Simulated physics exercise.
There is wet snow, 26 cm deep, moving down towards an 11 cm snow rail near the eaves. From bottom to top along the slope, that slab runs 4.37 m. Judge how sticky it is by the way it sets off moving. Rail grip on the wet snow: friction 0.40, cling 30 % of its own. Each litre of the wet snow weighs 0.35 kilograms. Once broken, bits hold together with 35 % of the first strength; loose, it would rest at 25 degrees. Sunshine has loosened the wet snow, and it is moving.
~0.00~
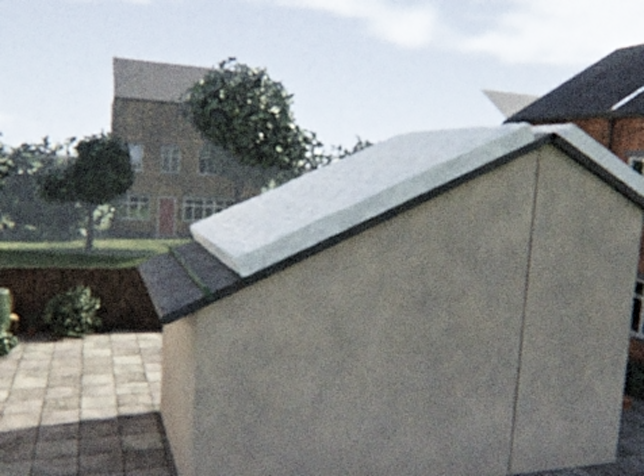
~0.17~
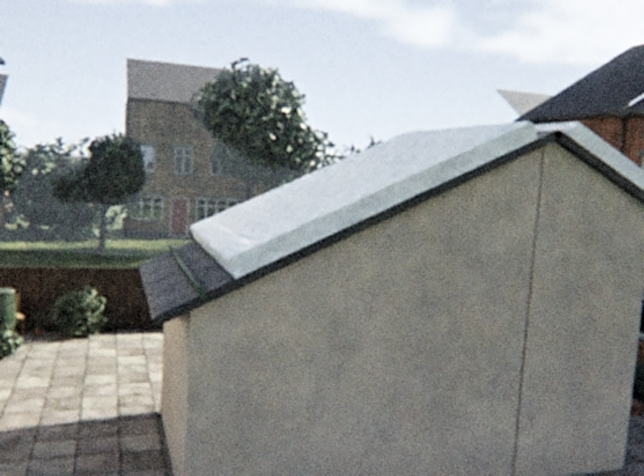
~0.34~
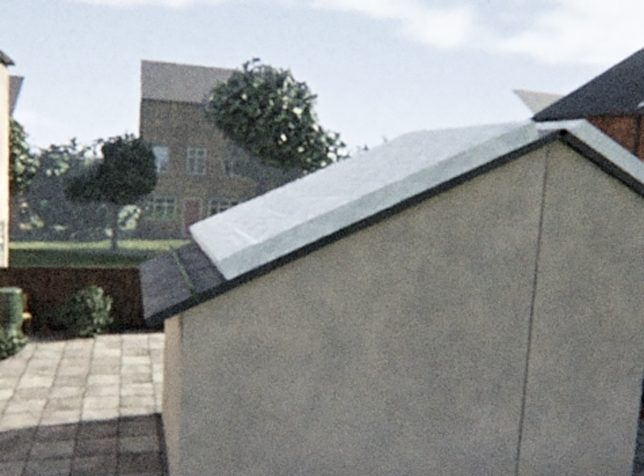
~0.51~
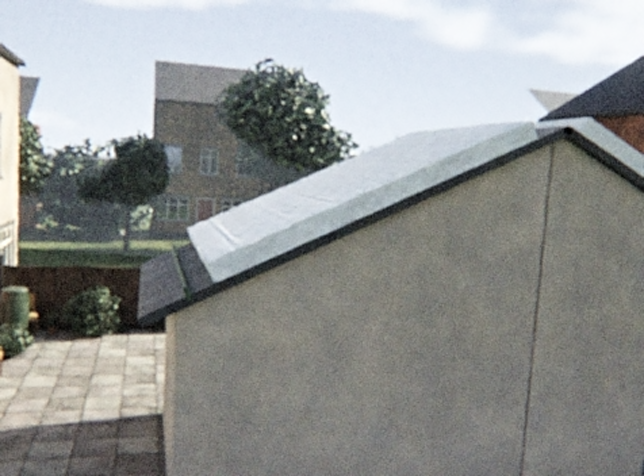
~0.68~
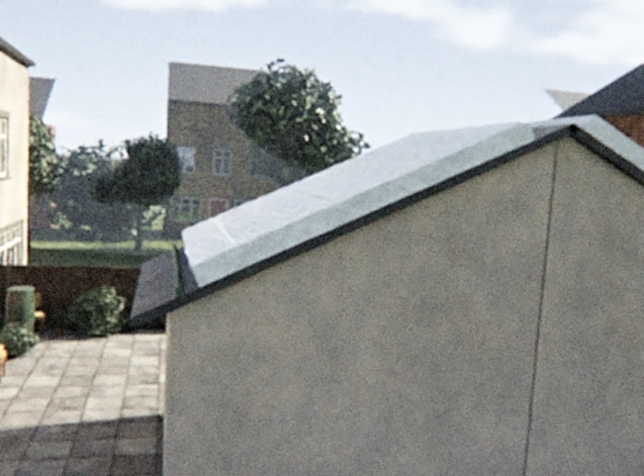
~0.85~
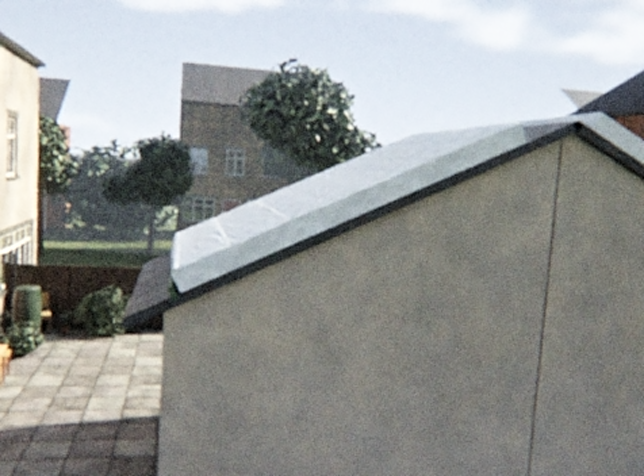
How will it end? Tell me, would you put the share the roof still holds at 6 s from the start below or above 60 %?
I would say above.
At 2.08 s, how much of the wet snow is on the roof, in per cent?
About 90 percent.
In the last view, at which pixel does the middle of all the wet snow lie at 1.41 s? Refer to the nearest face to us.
At about (316, 221).
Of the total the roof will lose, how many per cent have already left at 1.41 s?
About 0 out of 100.
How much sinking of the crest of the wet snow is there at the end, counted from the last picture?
The top ends up roughly 0.7 m below where it was in the last picture.
After 1.41 s, 100 % of the snow is on the roof.
After 2.08 s, 90 % of the snow is on the roof.
After 2.74 s, 83 % of the snow is on the roof.
After 3.40 s, 79 % of the snow is on the roof.
After 6.00 s, 72 % of the snow is on the roof.
